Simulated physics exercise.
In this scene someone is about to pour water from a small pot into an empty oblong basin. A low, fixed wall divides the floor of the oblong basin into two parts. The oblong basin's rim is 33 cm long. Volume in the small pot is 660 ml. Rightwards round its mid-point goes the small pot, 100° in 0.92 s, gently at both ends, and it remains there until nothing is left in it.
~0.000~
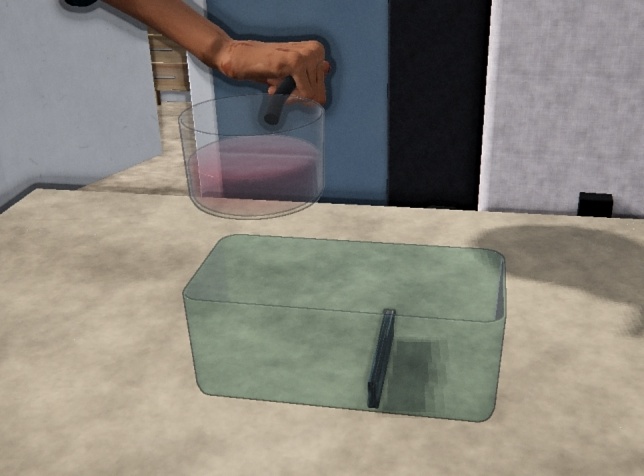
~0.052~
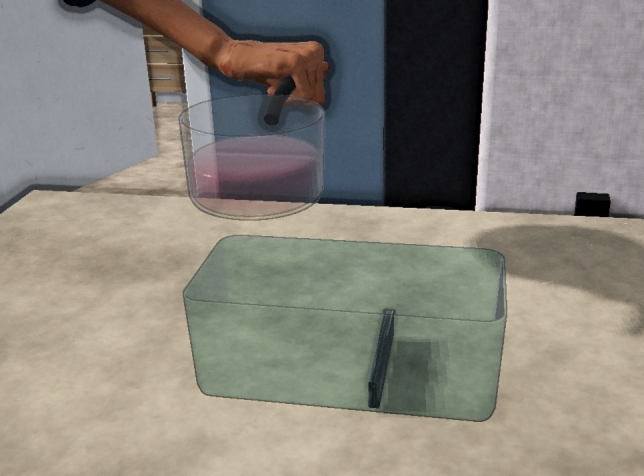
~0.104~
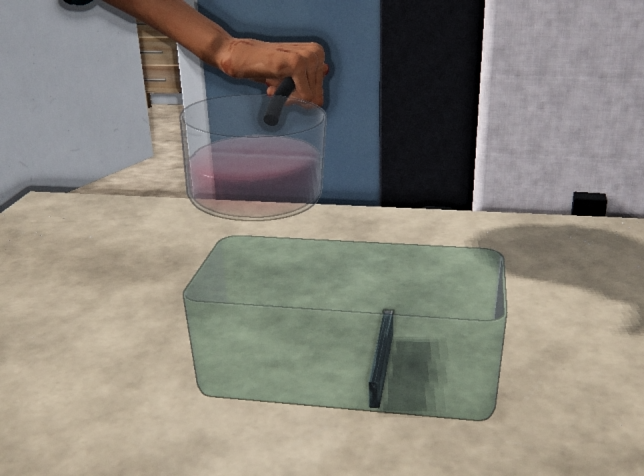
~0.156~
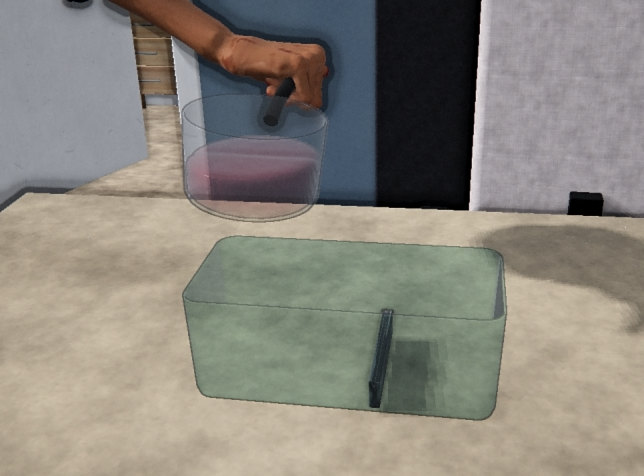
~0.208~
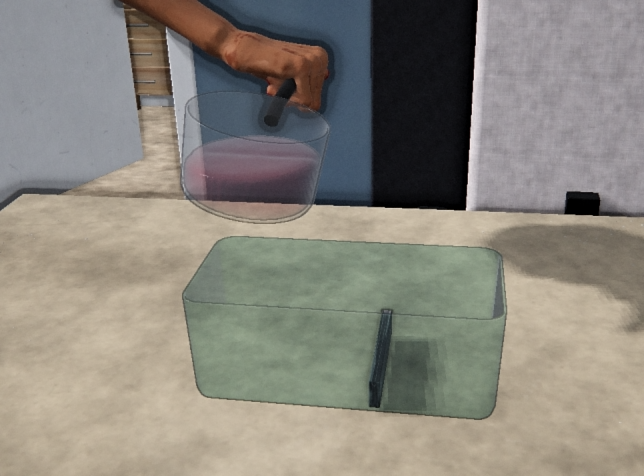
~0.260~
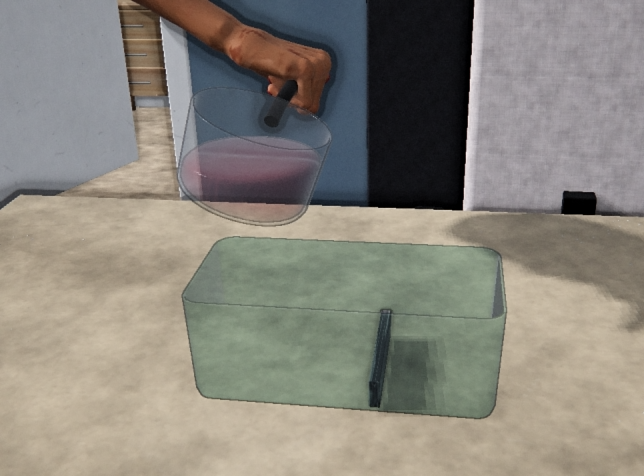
A small clear pot of pinkish water, held by a hand above an empty greenish oblong basin, slowly tilting to the right.
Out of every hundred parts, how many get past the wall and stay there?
About 36 out of 100.
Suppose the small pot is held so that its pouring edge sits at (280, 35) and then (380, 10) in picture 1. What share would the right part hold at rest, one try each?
First 15, then 75 per cent.
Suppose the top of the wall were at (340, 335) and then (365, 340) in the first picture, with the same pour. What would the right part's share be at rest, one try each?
Around 95 and 65 percent, in that order.
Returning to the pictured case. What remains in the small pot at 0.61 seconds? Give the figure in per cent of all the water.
About 70 per cent.
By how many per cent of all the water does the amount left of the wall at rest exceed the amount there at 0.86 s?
It comes to about 34 per cent.
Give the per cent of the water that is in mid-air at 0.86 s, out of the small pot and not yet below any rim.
Some 14 per cent.
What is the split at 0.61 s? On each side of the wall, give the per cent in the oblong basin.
Lab note: Left near 3, right near 0.
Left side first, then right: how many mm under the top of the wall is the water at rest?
Left: Roughly 20 mm; right: Roughly 22 mm.
By 0.61 s the tilt is 74° and 71 per cent is still to pour, 3 is left of the wall and 0 right of it.
By 0.86 s the tilt is 99° and 21 per cent is still to pour, 30 is left of the wall and 35 right of it.
By 1.13 s the tilt is 100° and 4 per cent is still to pour, 58 is left of the wall and 35 right of it.
By 1.42 s the tilt is 100° and 0 per cent is still to pour, 63 is left of the wall and 35 right of it.
At rest 64 per cent lies left of the wall, 36 right of it and 0 outside.
